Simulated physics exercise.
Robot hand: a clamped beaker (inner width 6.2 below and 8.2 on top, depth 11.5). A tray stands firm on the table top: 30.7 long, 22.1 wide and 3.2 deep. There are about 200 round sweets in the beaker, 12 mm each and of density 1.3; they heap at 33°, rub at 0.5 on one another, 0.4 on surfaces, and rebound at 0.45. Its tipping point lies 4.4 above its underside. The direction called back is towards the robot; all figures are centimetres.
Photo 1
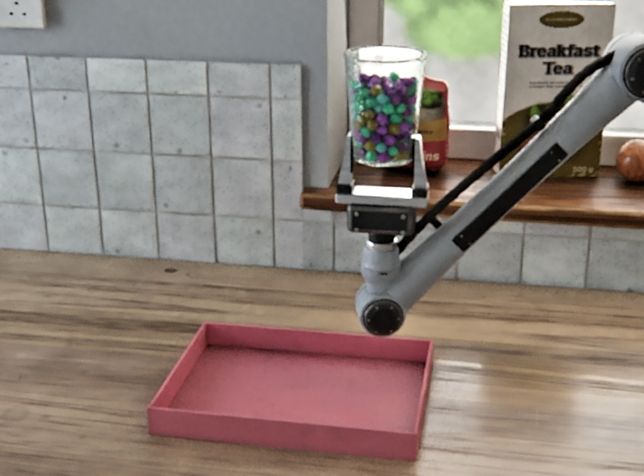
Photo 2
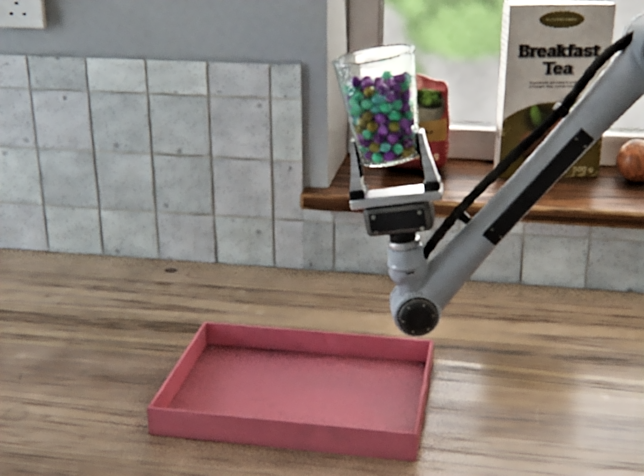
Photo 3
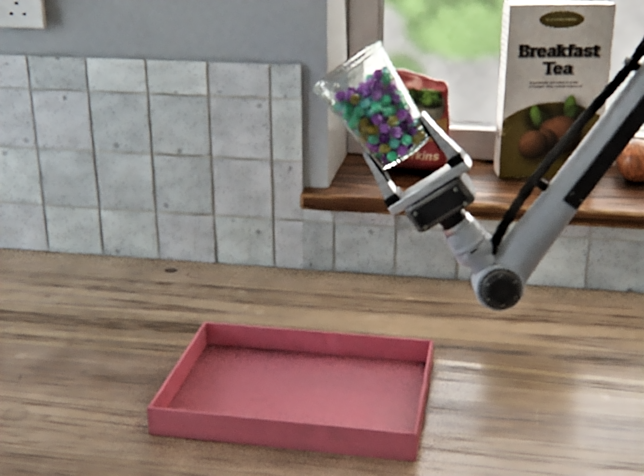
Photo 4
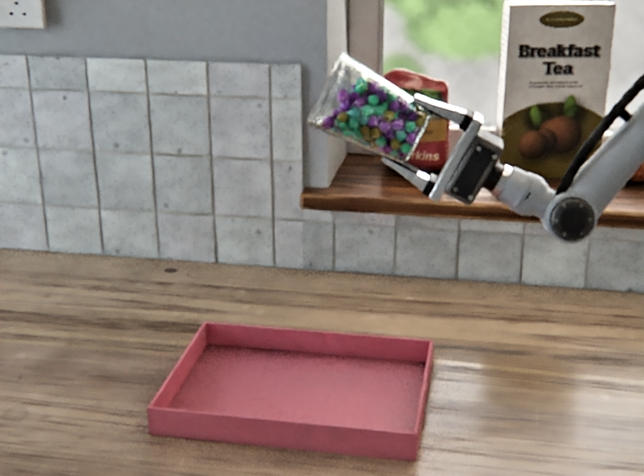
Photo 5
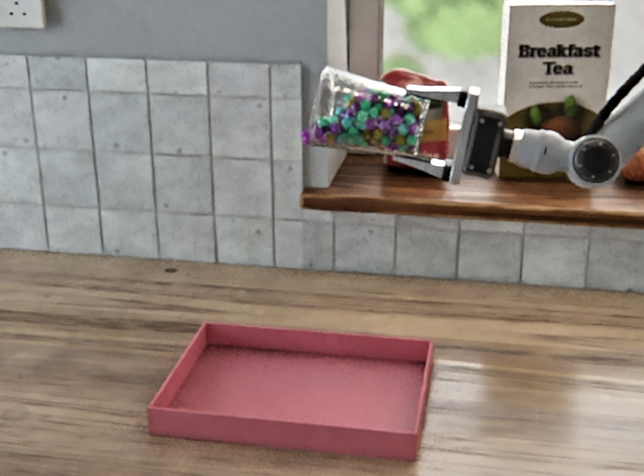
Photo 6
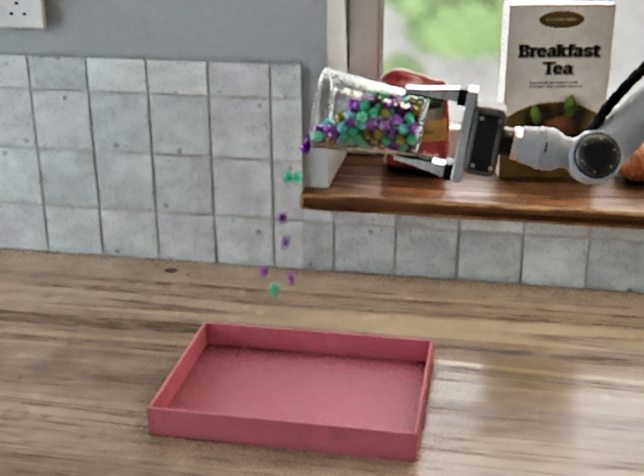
The video shows a robotic arm holding a clear beaker of small colourful balls above a wooden counter with a pink tray, tilting it left until it lies nearly sideways, as a few balls drop from its mouth.
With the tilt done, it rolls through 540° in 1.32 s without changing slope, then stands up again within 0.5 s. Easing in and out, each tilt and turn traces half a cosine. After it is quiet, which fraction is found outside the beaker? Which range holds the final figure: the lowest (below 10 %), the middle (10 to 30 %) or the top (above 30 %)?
It sits in the top range, above 30 %.
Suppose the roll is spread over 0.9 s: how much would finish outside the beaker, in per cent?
Then about 35 per cent.
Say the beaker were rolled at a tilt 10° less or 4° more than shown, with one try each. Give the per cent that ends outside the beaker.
Estimates: Close to 15 % and 55 %.
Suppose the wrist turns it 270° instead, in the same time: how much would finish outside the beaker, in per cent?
That would come to close to 35 in a hundred.
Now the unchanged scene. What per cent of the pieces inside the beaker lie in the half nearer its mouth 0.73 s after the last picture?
Mouth-half fraction: Approx. 40 %.
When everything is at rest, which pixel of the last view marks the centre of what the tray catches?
Roughly at pixel (233, 386).
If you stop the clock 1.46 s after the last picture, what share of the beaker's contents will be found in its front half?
Estimated share: About 65 %.
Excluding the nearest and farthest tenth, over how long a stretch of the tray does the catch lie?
Length of tray covered: Approx. 16 cm.
Then, 0.73 s on, tipped 82°, highest piece 39 above the table; 152 in the beaker, 32 in the tray, 1 on the table or floor, 17 in flight or on a rim.
Then, 1.46 s on, tipped 68°, highest piece 38 above the table; 110 in the beaker, 83 in the tray, 4 on the table or floor, 5 in flight or on a rim.
Then, 2.02 s on, upright, highest piece 40 above the table; 109 in the beaker, 89 in the tray, 4 on the table or floor.
Then, 2.72 s on, upright, highest piece 40 above the table; 109 in the beaker, 89 in the tray, 4 on the table or floor.
In the end, 109 in the beaker, 89 in the tray, 4 on the table or floor. That is 46 % outside the beaker.
